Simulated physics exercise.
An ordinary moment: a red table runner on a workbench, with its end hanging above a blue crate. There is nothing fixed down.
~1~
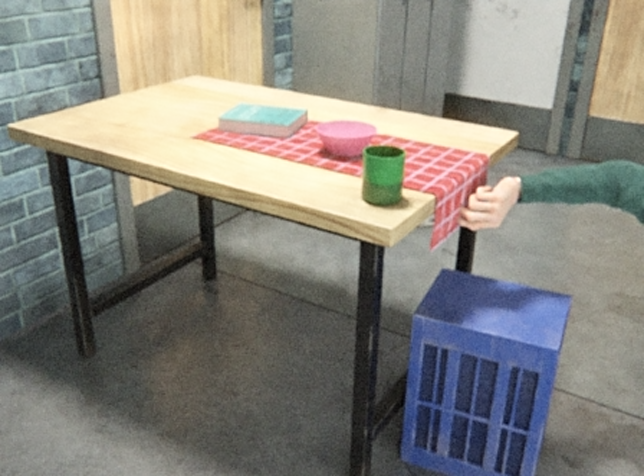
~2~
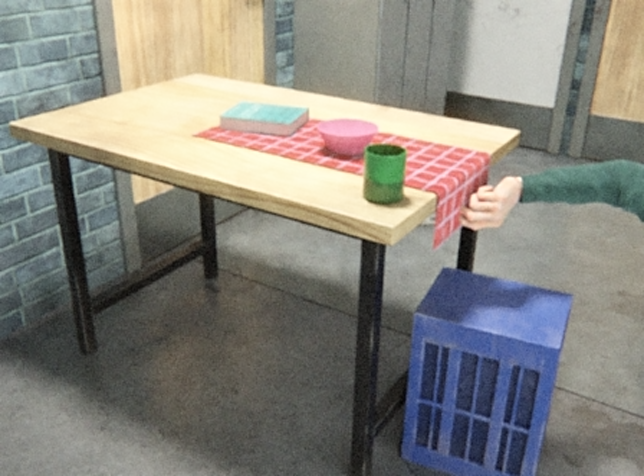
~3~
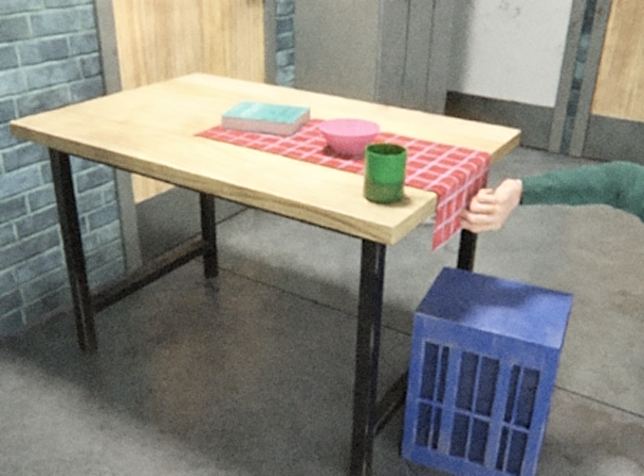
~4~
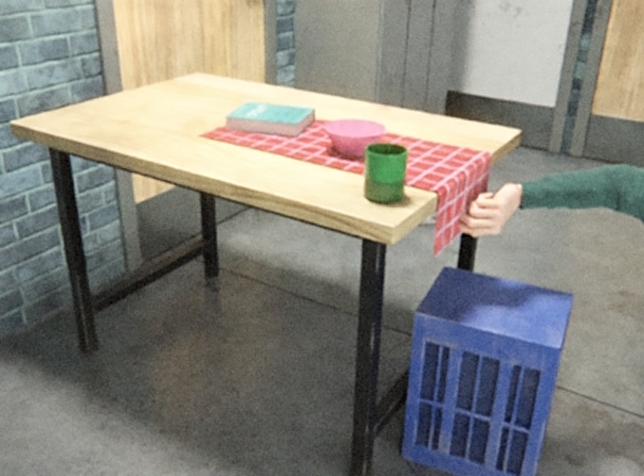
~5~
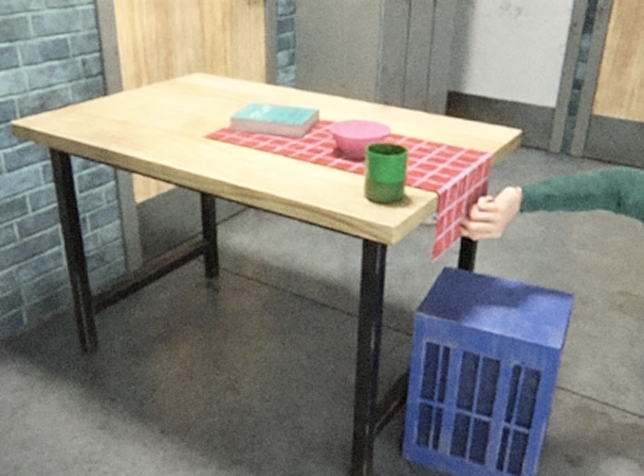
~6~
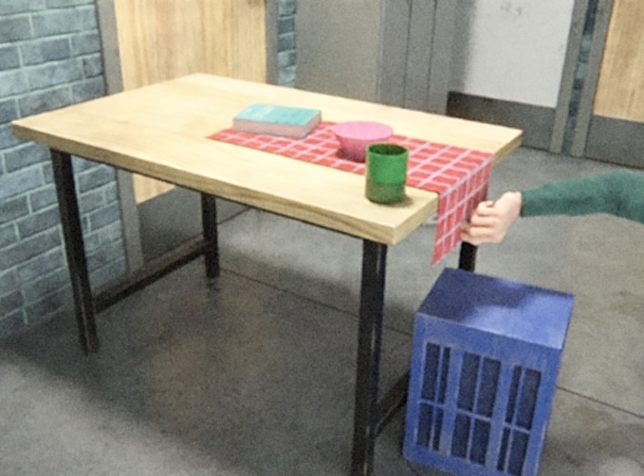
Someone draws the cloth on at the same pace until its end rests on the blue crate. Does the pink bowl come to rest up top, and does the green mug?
One by one: The pink bowl does; the green mug does.
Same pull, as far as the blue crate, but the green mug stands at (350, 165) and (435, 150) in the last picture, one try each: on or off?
With the first position it does not fall, and with the second it does not stay up.
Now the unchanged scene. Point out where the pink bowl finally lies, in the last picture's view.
That one winds up at (415, 152) in the last picture.
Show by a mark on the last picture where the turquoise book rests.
End position: (321, 129).
Then, 0.38 s past the final frame, hem going down; bowl carried along near (384, 145); mug still.
Then, 0.94 s past the final frame, hem on the crate; bowl carried along near (414, 152); mug still.
When it is over, hem on the crate; bowl carried along near (415, 152); mug still. The pink bowl remains up there and the green mug keeps clear of the edge.
